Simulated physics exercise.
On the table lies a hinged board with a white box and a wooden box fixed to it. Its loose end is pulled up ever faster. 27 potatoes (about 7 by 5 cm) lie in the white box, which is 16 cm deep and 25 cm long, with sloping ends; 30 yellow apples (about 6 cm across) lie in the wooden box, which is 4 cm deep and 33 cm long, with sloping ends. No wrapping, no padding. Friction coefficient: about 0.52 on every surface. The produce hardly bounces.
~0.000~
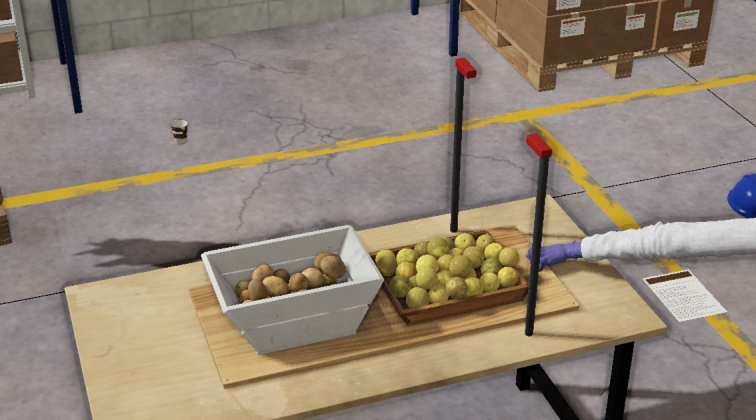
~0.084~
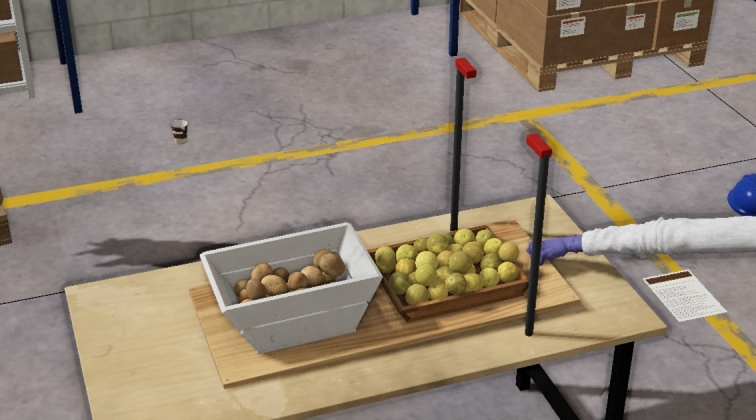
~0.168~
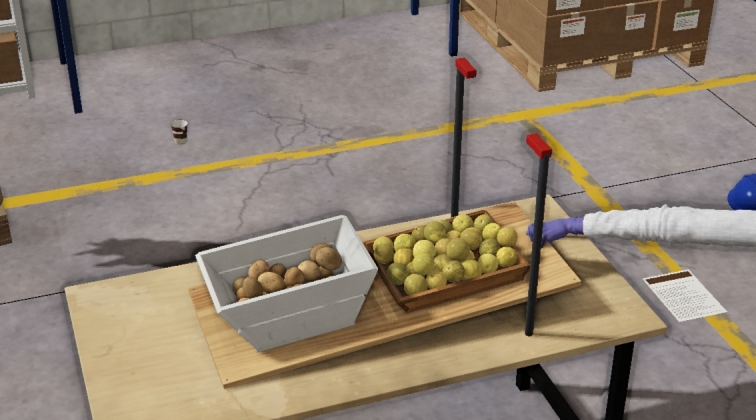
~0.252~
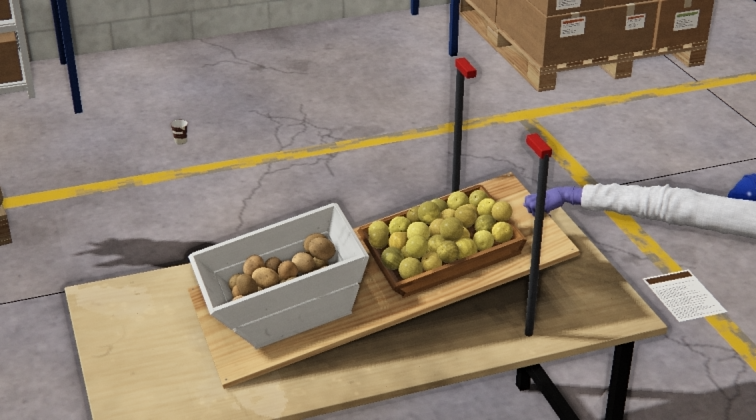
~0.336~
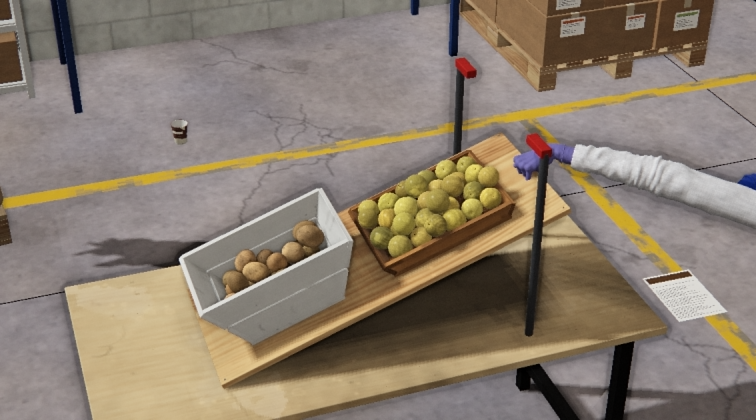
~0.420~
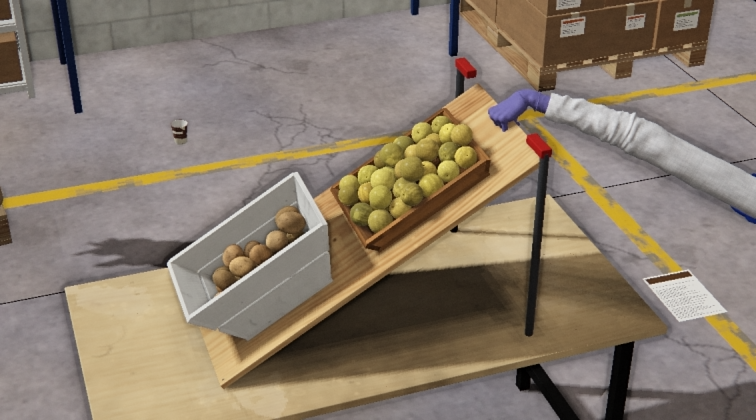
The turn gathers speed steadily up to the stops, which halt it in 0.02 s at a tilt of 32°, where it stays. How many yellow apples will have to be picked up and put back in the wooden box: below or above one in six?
Out of the wooden box go more than one in six of the yellow apples.
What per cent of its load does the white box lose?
About: White box 0 per cent.
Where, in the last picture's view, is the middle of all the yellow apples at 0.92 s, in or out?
At about (250, 244).
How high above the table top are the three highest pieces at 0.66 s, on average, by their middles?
About 68 cm.
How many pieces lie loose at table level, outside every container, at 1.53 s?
Some 8 pieces.
After 0.42 s, the lift is arrested.
After 0.52 s, tilt 32°; the white box has all 27 and the wooden box has all 30.
After 0.66 s, tilt 32°; the white box has all 27 and the wooden box is down by 10 of 30.
After 0.92 s, tilt 32°; the white box has all 27 and the wooden box is down by 30 of 30.
Final count (at 1.53 s), the white box has all 27 and the wooden box is down by 30 of 30. Asked share, 30 of 30, 100 per cent.
